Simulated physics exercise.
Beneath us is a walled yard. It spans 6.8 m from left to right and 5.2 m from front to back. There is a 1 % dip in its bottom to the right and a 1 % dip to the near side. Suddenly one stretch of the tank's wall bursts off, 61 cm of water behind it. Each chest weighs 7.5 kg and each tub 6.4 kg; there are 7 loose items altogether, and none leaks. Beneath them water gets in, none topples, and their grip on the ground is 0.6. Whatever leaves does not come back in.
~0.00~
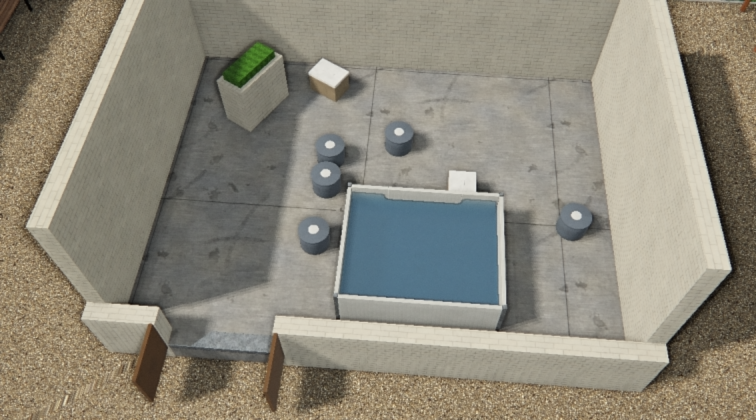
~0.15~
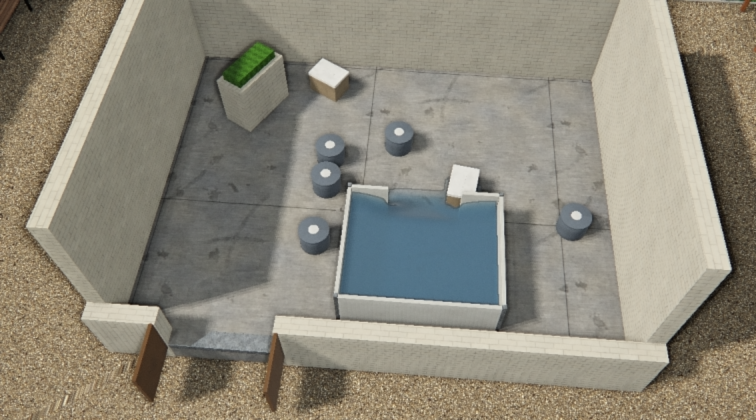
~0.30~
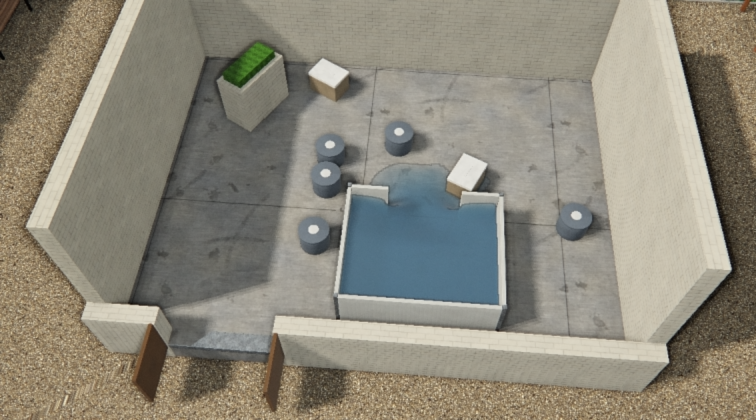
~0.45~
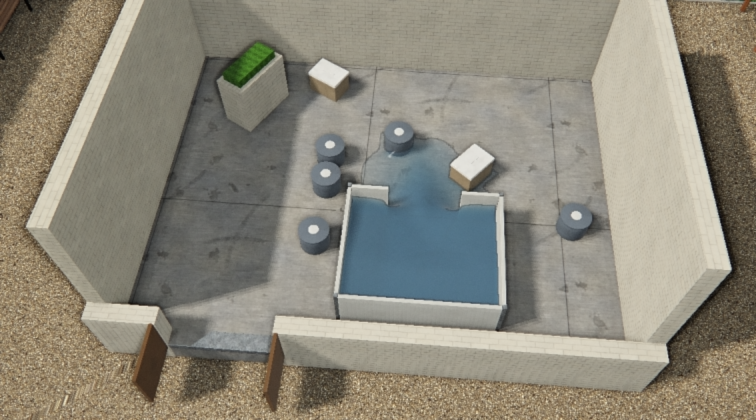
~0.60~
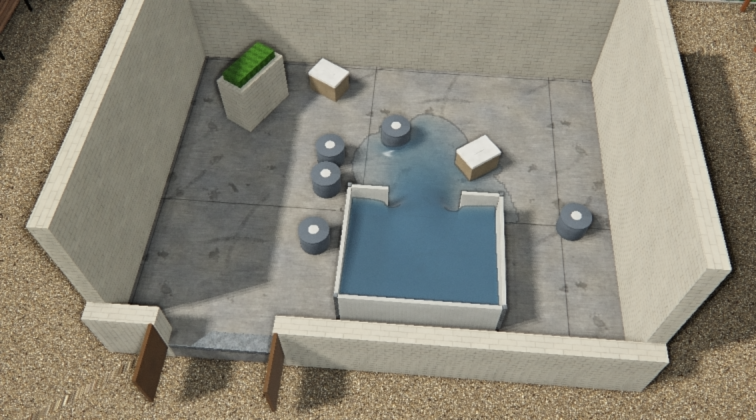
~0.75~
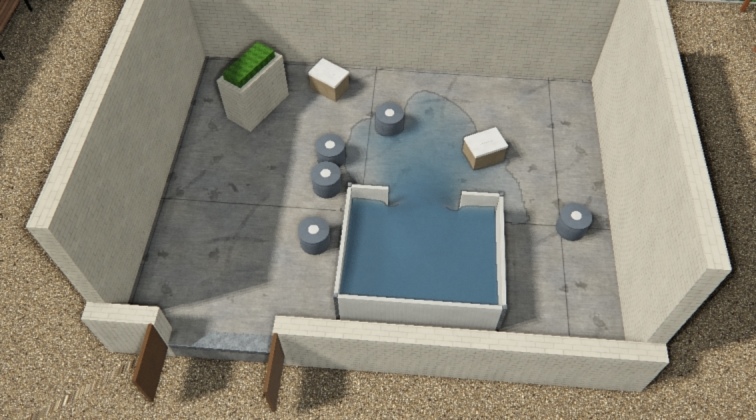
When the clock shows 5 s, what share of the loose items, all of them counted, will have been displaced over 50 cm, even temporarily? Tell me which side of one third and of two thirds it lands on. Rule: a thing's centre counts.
Centre band.
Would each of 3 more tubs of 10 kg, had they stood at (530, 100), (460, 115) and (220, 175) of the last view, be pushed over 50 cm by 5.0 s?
Outcome: Breaks the threshold first, breaks the threshold next, stays within last.
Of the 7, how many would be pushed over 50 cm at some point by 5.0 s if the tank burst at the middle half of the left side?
Then it comes to 2.
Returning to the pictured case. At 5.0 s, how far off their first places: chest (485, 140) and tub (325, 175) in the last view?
Taking them in turn, I get 100 cm for the first and 0 cm for the second.
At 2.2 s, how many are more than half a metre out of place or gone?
By my reckoning, 3.
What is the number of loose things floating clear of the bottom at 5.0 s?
3.
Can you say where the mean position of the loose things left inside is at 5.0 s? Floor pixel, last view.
Mean position approx. (344, 196).
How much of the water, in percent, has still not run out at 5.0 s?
Some 100 per cent remains.
After 1.1 s 2 of 7 are over 50 cm from their spots; 0 afloat.
After 2.2 s 3 of 7 are over 50 cm from their spots; 3 afloat.
After 3.5 s 3 of 7 are over 50 cm from their spots; 2 afloat.
After 5.0 s 4 of 7 are over 50 cm from their spots, and 4 have been at some point; 3 afloat.
